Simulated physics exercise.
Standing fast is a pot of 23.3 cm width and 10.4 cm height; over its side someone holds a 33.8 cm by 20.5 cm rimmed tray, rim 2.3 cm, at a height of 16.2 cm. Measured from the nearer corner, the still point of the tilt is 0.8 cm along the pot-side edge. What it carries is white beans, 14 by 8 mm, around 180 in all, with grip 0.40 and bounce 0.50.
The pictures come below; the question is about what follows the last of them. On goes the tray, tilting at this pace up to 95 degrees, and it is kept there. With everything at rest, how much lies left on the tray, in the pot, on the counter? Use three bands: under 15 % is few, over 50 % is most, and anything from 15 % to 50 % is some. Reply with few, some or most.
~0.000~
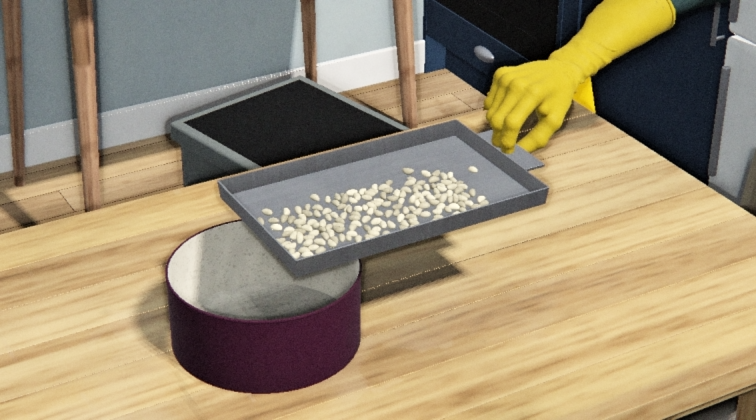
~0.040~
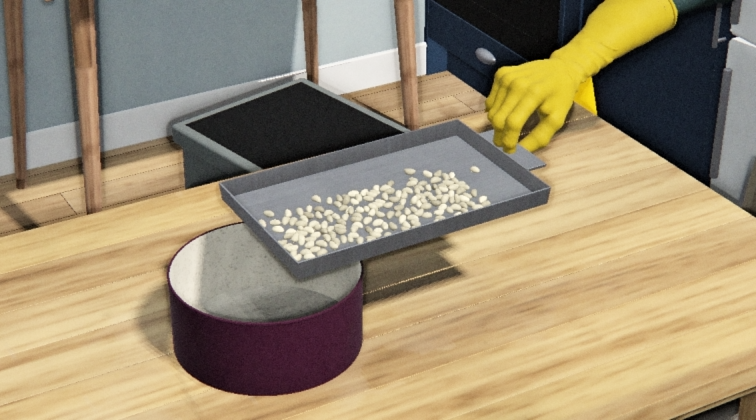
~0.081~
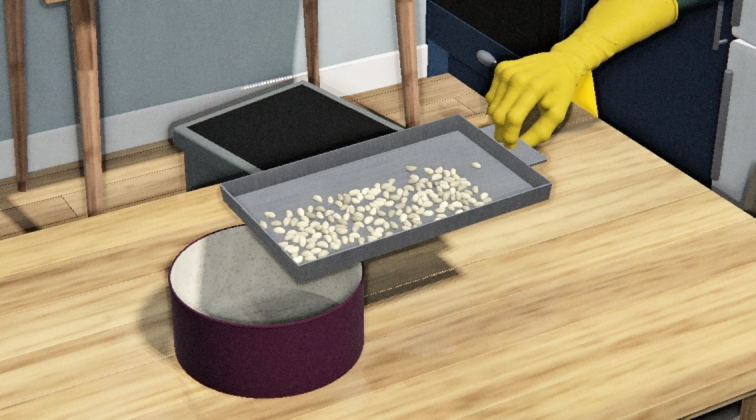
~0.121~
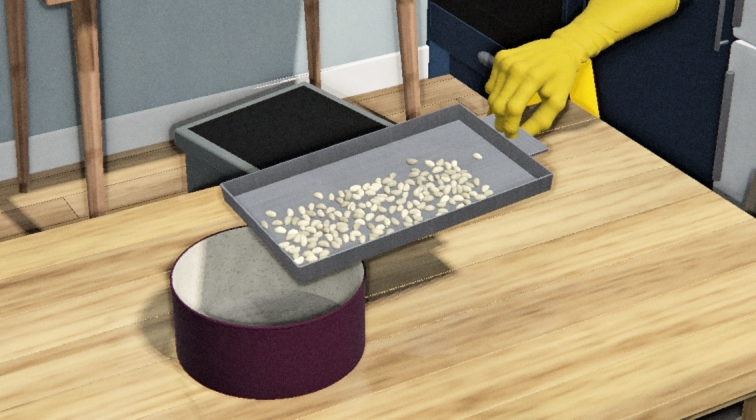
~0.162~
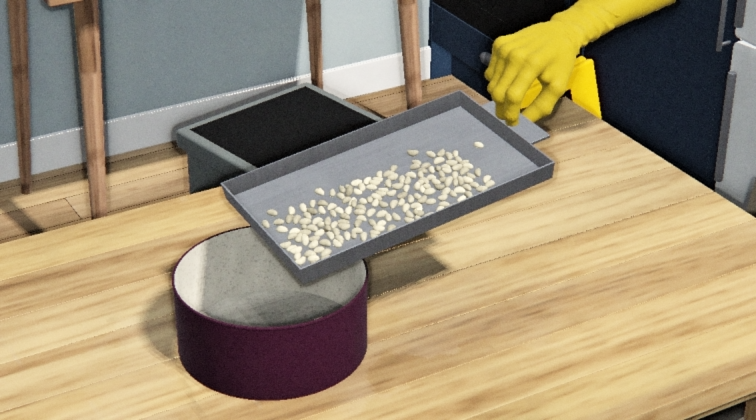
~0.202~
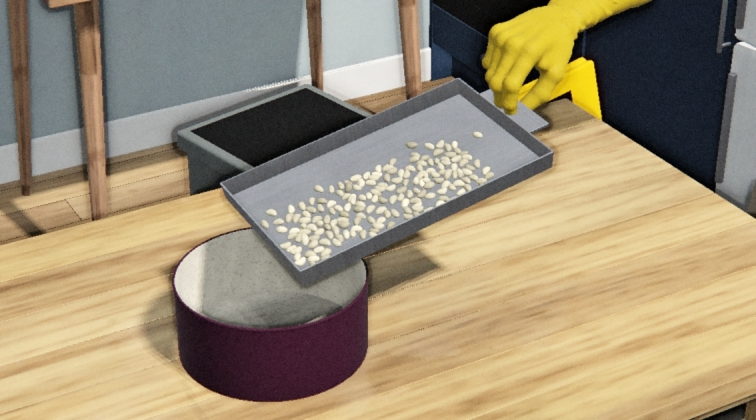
Tray: Few, pot: Some, counter: Most.
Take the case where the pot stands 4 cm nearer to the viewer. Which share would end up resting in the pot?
It would come to roughly 75 percent.
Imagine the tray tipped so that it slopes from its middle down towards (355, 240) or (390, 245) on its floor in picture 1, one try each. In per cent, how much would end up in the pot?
That would be close to 0 per cent, then close to 0 per cent.
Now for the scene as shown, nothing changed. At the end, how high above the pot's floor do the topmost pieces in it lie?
Some 1.0 cm up.
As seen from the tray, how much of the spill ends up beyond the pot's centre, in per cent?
Some 100 per cent of the spill lies beyond the centre.
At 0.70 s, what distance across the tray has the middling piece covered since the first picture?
By then it sits near 9 cm from where it began.
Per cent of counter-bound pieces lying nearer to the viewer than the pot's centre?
Roughly 100 percent of the spill.
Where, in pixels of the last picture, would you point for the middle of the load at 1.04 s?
Look about (271, 257) in the last view.
After 0.70 s, tilt 51 degrees; the tray holds 100 %, the pot 0 %.
After 1.04 s, tilt 78 degrees; the tray holds 70 %, the pot 5 %.
After 1.47 s, tilt 95 degrees; the tray holds 15 %, the pot 25 %.
In the end, at 2.8 s, tray 0 %, pot 30 %, counter 70 %.
